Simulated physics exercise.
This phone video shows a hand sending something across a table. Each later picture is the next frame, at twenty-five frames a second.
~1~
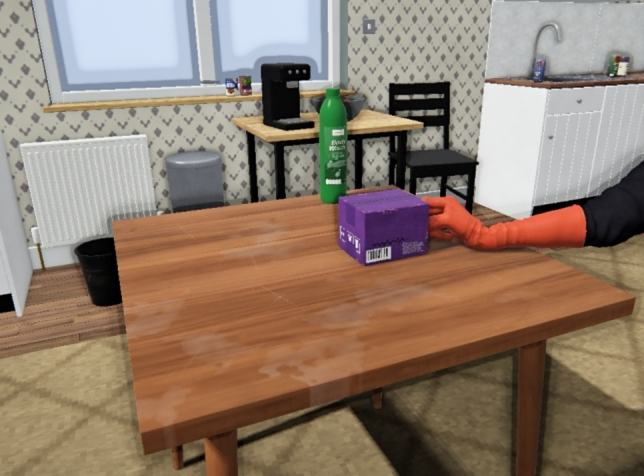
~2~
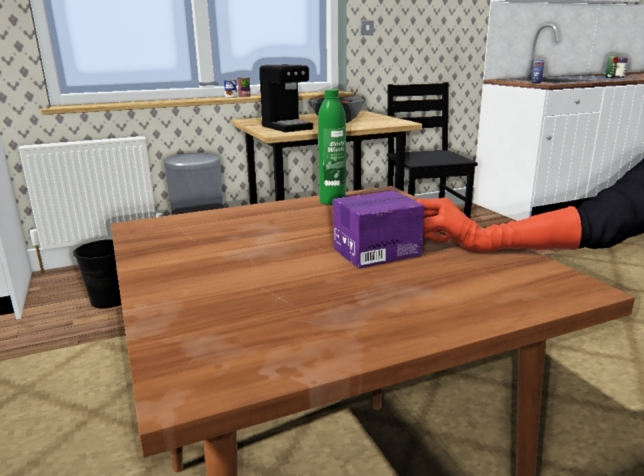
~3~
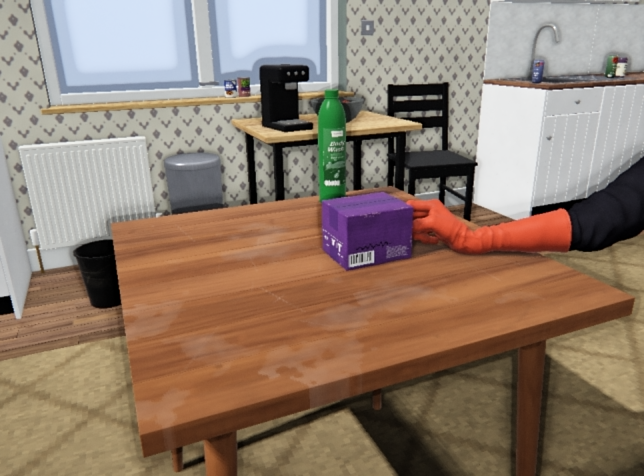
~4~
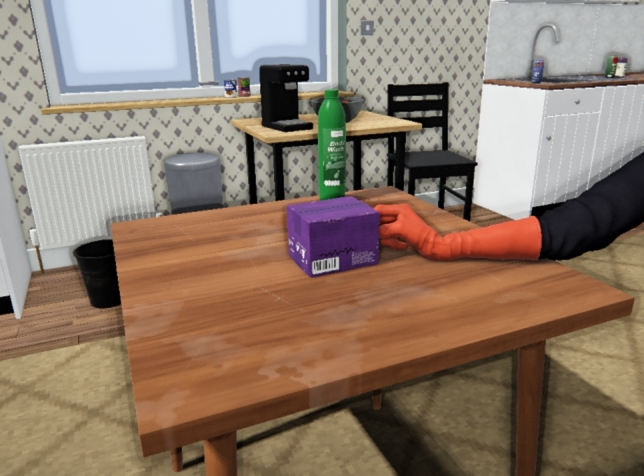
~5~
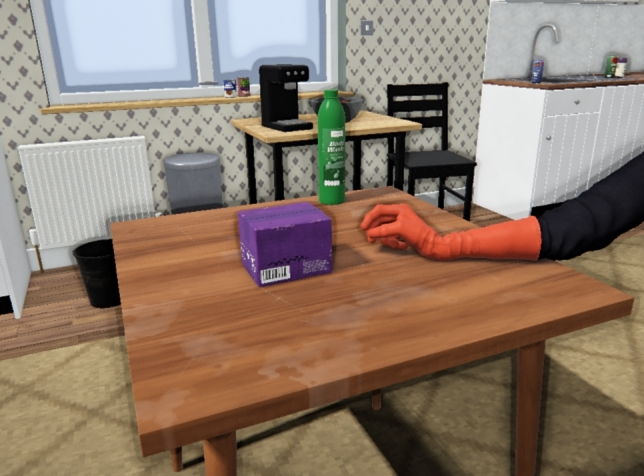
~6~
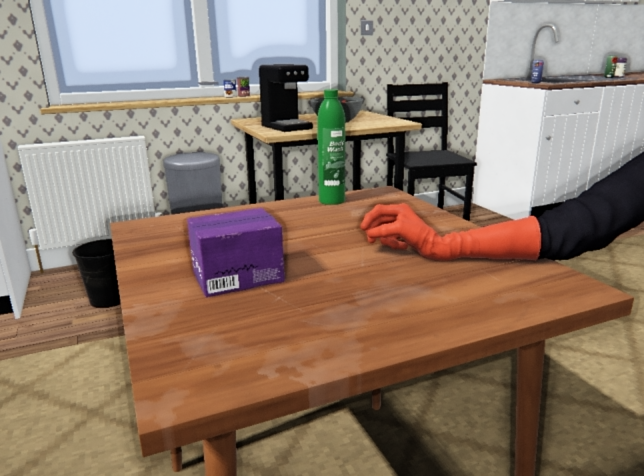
A purple box slides leftward across a wooden table in a kitchen with patterned wallpaper, seen from slightly above the tabletop by a still camera. A green bottle stands near the table's back edge, with a black chair behind it, white cupboards at right and a white radiator at left. A red-gloved hand pushes the box from the right, then stays back as the box slides farther left.
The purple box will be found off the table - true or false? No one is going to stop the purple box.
True.
Then, 0.20 s later than the last frame, purple box now off the table.
Then, 0.40 s later than the last frame, things are still on the move.
Then, 0.60 s later than the last frame, as before.
When it is over, off the table, purple box.
